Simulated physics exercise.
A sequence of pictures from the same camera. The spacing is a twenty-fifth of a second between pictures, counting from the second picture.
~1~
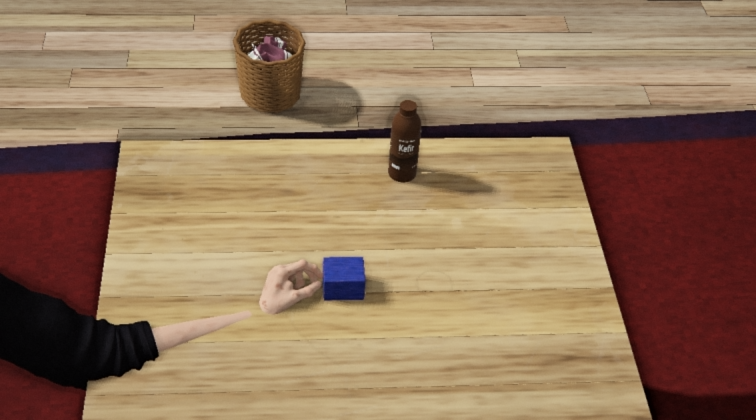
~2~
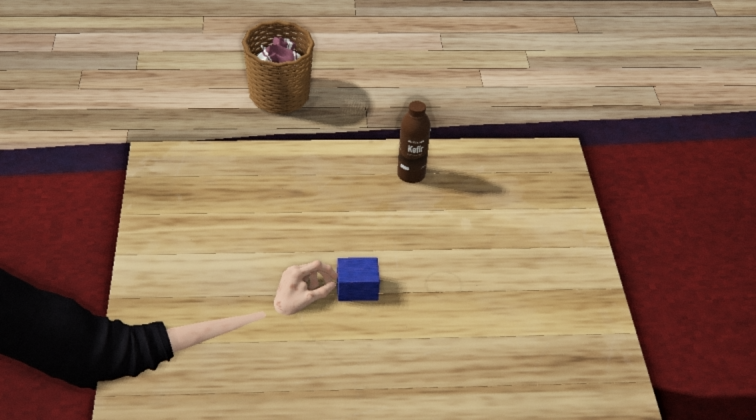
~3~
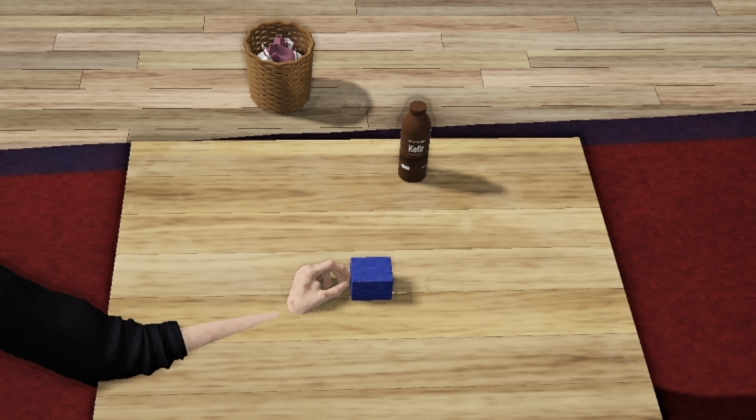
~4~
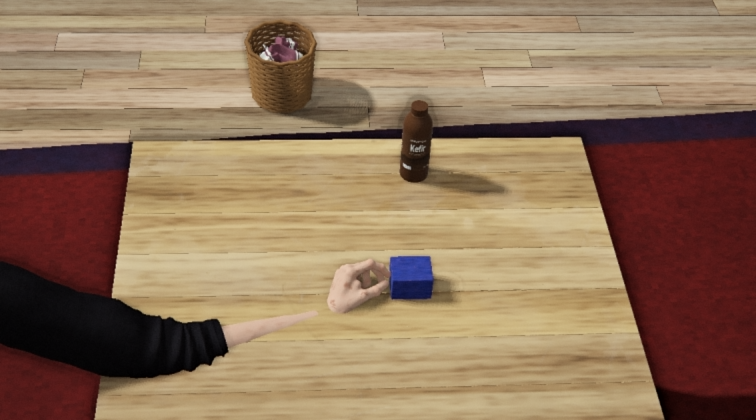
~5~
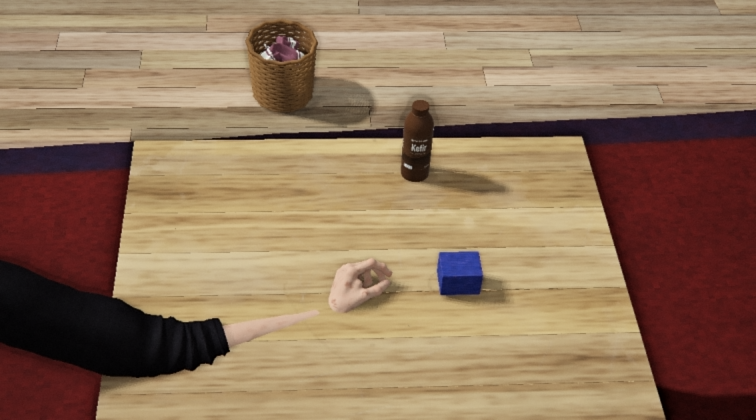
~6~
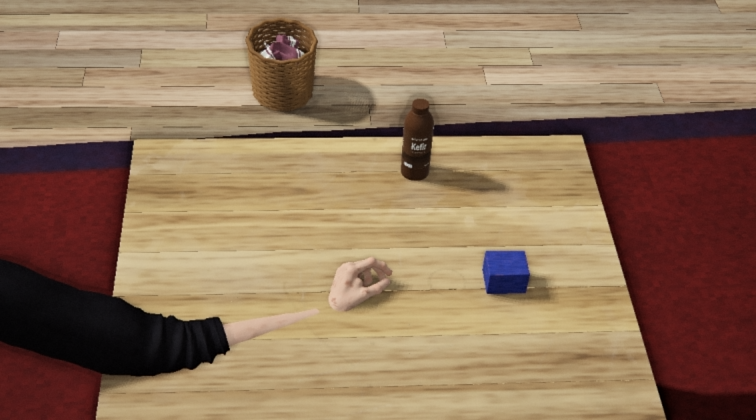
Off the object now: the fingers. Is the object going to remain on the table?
My guess is that it does leave the table.
Then, 0.20 s on from there, blue block now off the table.
Then, 0.40 s on from there, things are still on the move.
In the end, off the table, blue block.
